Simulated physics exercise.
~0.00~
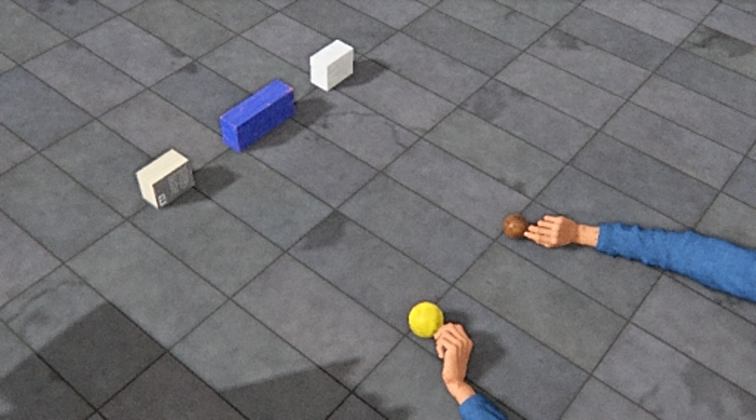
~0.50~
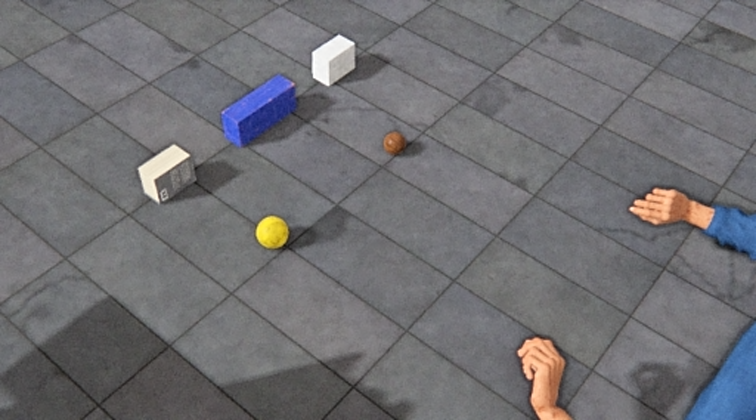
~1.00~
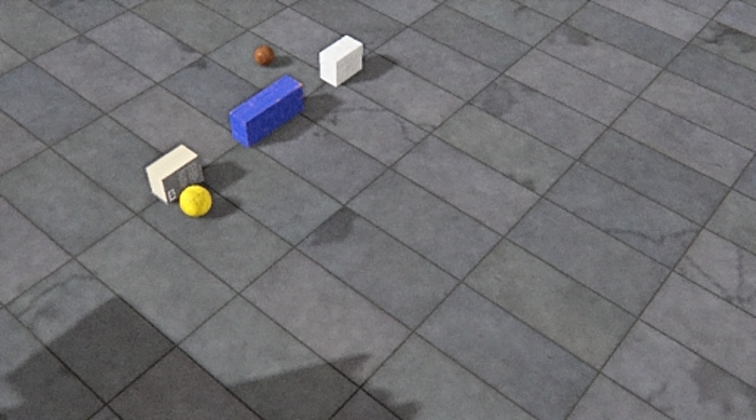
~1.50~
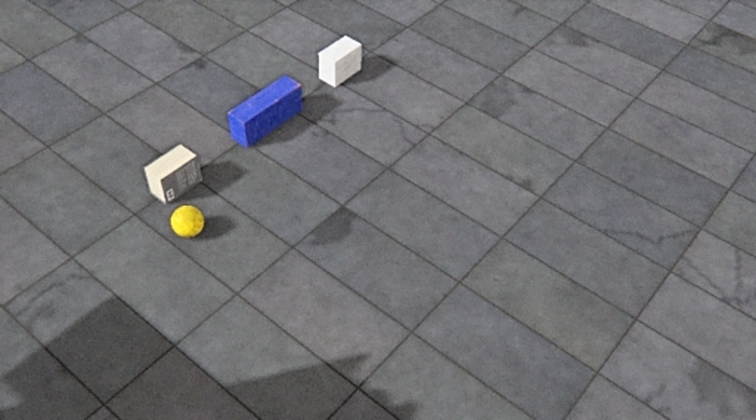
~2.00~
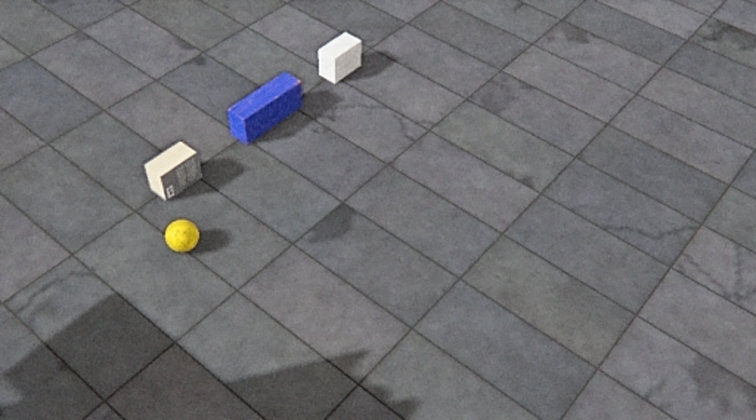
In the video, two hands release a yellow ball and a small brown ball toward a spaced row of three blocks. The brown one rolls through the gap between the blue and white blocks and out of view, while the yellow one hits the grey block and rolls back slightly.
